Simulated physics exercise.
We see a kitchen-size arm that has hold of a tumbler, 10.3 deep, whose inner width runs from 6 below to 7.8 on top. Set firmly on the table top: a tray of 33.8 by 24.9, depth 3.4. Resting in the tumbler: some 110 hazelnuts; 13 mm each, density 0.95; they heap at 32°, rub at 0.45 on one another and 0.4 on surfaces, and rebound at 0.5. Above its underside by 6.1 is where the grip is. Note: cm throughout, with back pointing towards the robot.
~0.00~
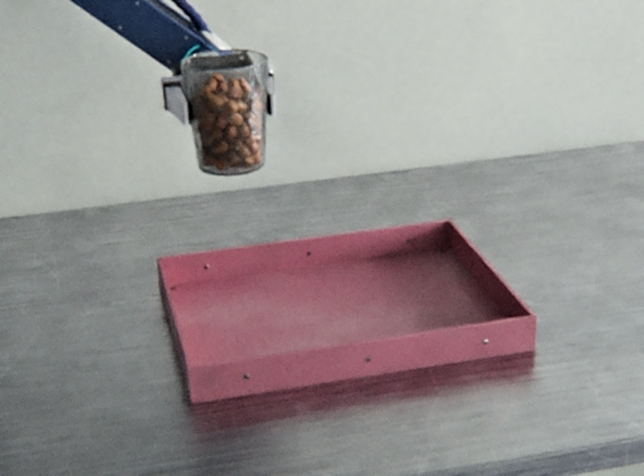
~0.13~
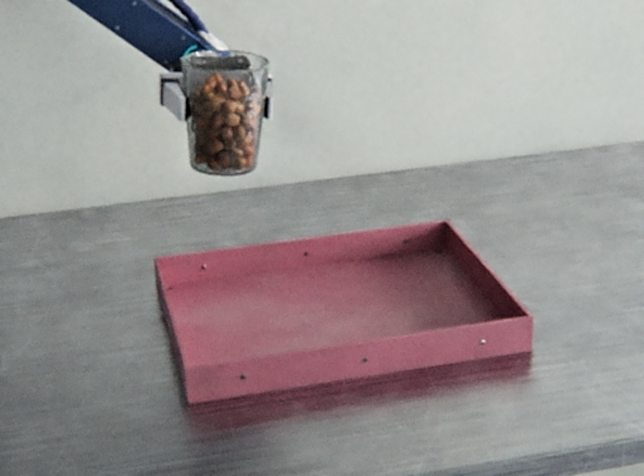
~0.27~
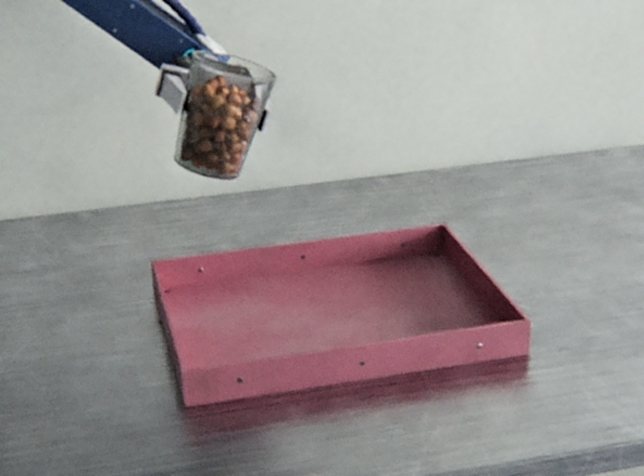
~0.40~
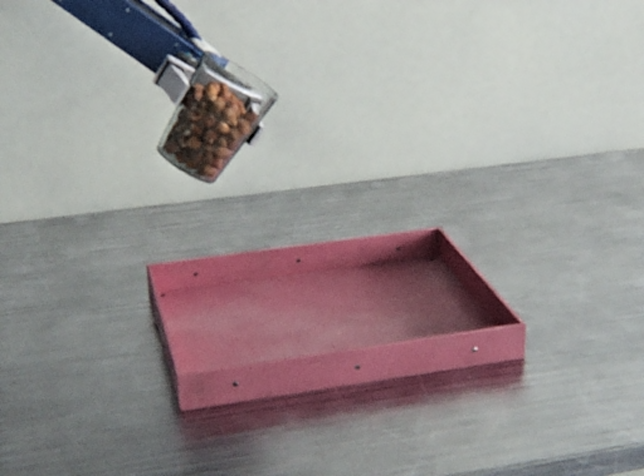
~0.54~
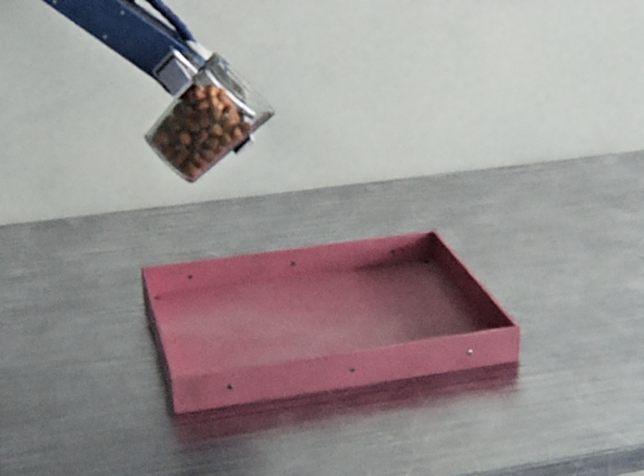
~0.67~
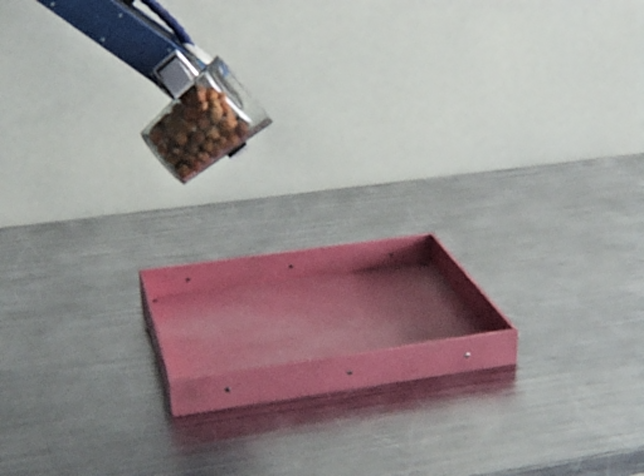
Above a shallow reddish-pink tray on a gray metal table, a blue robot arm held a clear tumbler of hazelnuts upright, then tilted it steadily over to the right, with the nuts staying inside.
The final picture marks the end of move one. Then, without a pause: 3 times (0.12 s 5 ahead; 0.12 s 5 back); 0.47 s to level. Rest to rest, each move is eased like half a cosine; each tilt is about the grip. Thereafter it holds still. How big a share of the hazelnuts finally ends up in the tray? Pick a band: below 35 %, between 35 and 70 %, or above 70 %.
The share falls below 35 %.
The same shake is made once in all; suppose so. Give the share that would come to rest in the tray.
In that case some 10 per cent.
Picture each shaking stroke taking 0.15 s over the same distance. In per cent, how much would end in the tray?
Then about 10 per cent.
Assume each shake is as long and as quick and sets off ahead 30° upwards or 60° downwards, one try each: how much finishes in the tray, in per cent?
It comes to around 45 per cent on the first try and around 0 per cent on the second.
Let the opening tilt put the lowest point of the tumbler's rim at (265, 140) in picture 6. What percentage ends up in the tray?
80 %.
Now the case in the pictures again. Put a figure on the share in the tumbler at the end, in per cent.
Roughly 75 in a hundred.
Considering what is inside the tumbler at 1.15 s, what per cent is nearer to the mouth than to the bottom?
Close to 50 in a hundred.
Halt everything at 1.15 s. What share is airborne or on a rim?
It amounts to roughly 5 in a hundred.
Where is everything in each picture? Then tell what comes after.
In the first frame, tumbler middle at (228, 115), level; upper third of the load around (226, 101), from x 195 to 255, top at y 85; 113 in the tumbler.
In the second frame, tumbler middle at (225, 115), tilted 5° forward; upper third of the load around (221, 102), from x 195 to 255, top at y 85.
In the third frame, tumbler middle at (220, 118), tilted 19° forward; upper third of the load around (218, 104), from x 185 to 255, top at y 85.
In the fourth frame, tumbler middle at (213, 121), tilted 35° forward; upper third of the load around (210, 106), from x 170 to 250, top at y 90.
In the fifth frame, tumbler middle at (206, 123), tilted 49° forward; upper third of the load around (202, 110), from x 160 to 245, top at y 90.
In the sixth frame, tumbler middle at (203, 125), tilted 54° forward; upper third of the load around (199, 112), from x 155 to 240, top at y 95; 113 in the tumbler.
By 1.15 s, tilted 54° forward, highest piece 27 above the table; 92 in the tumbler, 15 in the tray, 6 in flight or on a rim.
By 1.62 s, tilted 28° forward, highest piece 26 above the table; 84 in the tumbler, 25 in the tray, 4 on the table or floor.
By 2.06 s, level, highest piece 27 above the table; 84 in the tumbler, 25 in the tray, 4 on the table or floor.
By 3.11 s, level, highest piece 26 above the table; 84 in the tumbler, 25 in the tray, 4 on the table or floor.
Final count, 84 in the tumbler, 25 in the tray, 4 on the table or floor. That is 22 % in the tray.
